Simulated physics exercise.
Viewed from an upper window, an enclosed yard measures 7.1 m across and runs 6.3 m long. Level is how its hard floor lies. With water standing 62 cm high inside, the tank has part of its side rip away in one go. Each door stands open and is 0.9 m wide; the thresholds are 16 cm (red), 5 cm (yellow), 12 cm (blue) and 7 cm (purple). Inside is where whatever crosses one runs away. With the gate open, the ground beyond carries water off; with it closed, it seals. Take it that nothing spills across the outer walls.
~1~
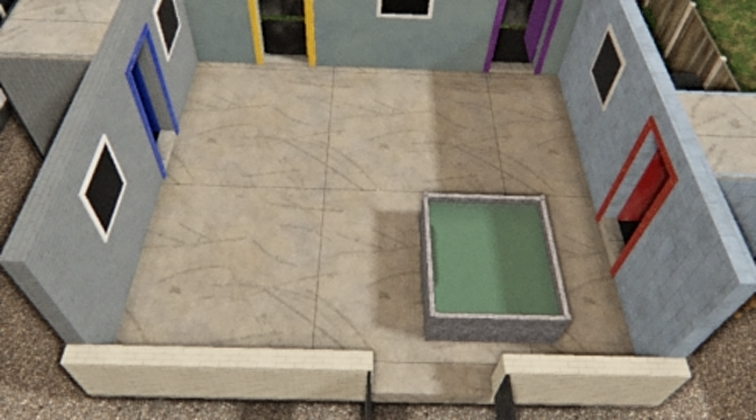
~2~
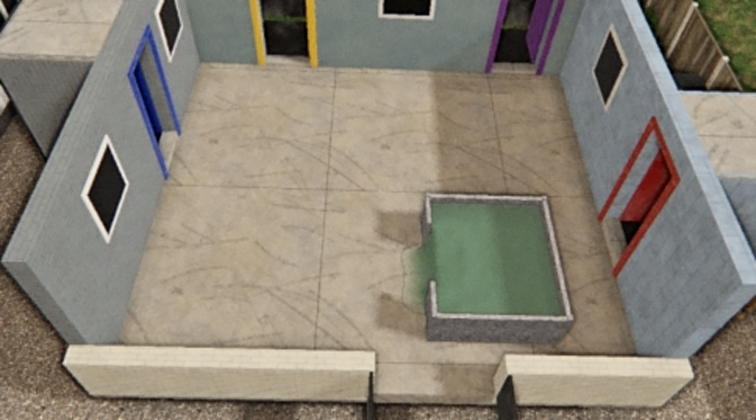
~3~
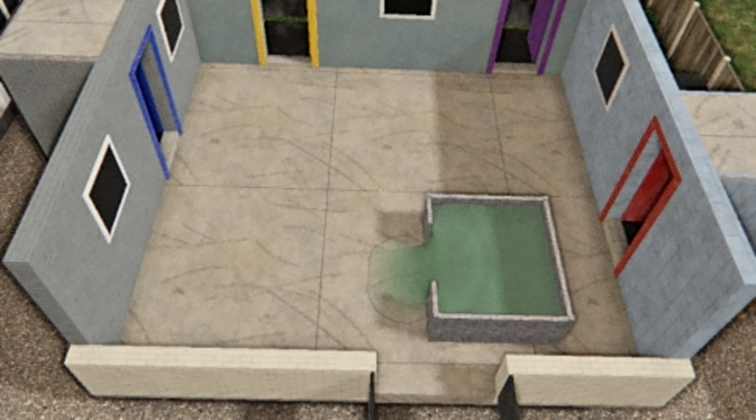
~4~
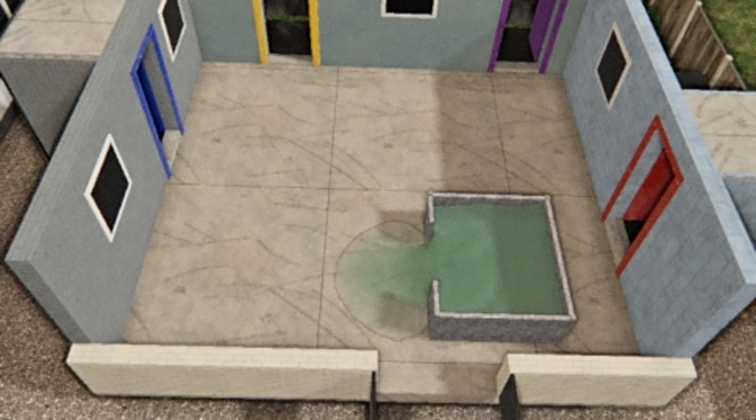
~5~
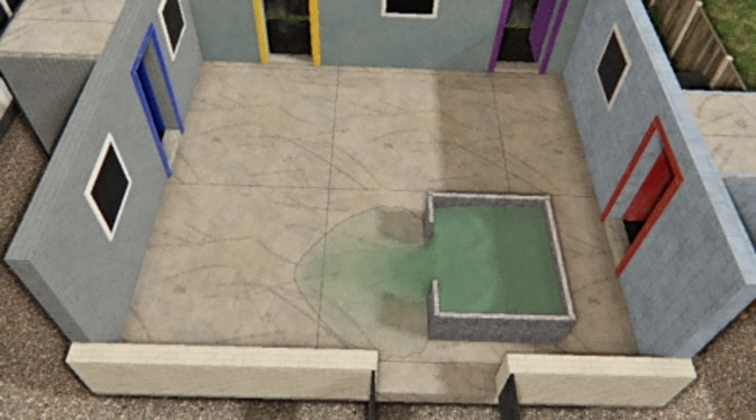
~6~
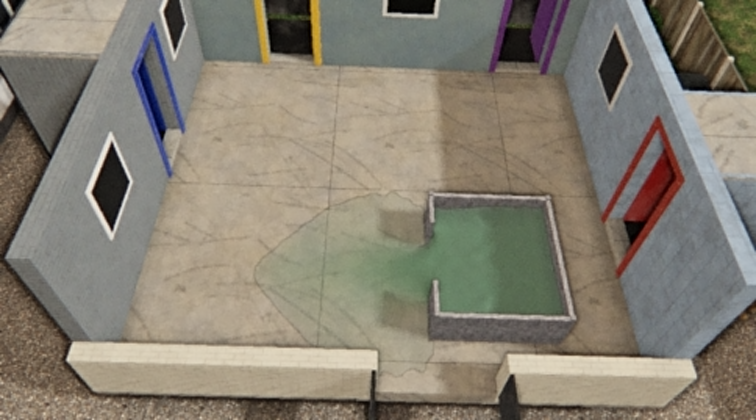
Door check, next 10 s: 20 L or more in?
At the end, the red door will not let too much through; the yellow door will let too much through; the blue door will not let too much through; the purple door will not let too much through.
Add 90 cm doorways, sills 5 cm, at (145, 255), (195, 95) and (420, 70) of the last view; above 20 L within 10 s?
Well, the first is on the high side, the second is on the high side, and the third is on the low side.
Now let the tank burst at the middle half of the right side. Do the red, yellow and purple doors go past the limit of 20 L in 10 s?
Then red would come out on the high side, yellow on the low side and purple on the high side.
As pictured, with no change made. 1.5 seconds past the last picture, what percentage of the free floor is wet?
35 %.
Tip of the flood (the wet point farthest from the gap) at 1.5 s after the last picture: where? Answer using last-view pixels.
That lands around (179, 148) in the last picture.
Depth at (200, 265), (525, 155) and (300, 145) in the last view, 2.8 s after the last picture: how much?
Depths in turn: Roughly 16, 0 and 1 centimetres.
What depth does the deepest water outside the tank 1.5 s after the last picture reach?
Depth: Approx. 36 cm.
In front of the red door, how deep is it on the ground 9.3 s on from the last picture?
Some 0.0 centimetres of depth.
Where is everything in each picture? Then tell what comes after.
Still water, 62 cm deep, in the tank at (491, 255), in the first picture.
The front is at (415, 308), 0.6 m from the gap at (430, 269); 0.3 m2 of floor is under water; 62 cm left at the back of the tank, in the second picture.
The front is at (378, 303), 0.9 m from the gap at (430, 270); 0.9 m2 of floor is under water; 62 cm left at the back of the tank, in the third picture.
Water pours out at (432, 270) and has run 1.3 m, to (342, 290); typically 7 cm deep outside, 61 cm at the tank's back, in the fourth picture.
The front is at (301, 282), 1.9 m from the gap at (432, 269); 3.1 m2 of floor is under water; 55 cm left at the back of the tank, in the fifth picture.
The front is at (261, 277), 2.5 m from the gap at (432, 269); 4.5 m2 of floor is under water; 52 cm left at the back of the tank, in the sixth picture.
Then, 0.7 s after the last picture water covers 30 % of the floor and is deepest (35 cm) near (425, 282); red door not reached, yellow door not reached, blue door not reached, purple door not reached.
Then, 1.5 s after the last picture water covers 35 % of the floor and is deepest (36 cm) near (135, 342); red door not reached, yellow door not reached, blue door 10 cm at the sill, 0 L in, purple door not reached.
Then, 2.8 s after the last picture water covers 40 % of the floor and is deepest (20 cm) near (114, 367); red door not reached, yellow door not reached, blue door 10 cm at the sill, 2 L in, purple door not reached.
Then, 5.3 s after the last picture water covers 50 % of the floor and is deepest (16 cm) near (205, 61); red door not reached, yellow door 11 cm at the sill, 6 L in, blue door 8 cm at the sill, 2 L in, purple door not reached.
Then, 9.3 s after the last picture water covers 80 % of the floor and is deepest (10 cm) near (552, 75); red door not reached, yellow door 8 cm at the sill, 68 L in, blue door 5 cm at the sill, 2 L in, purple door 3 cm at the sill, 0 L in.
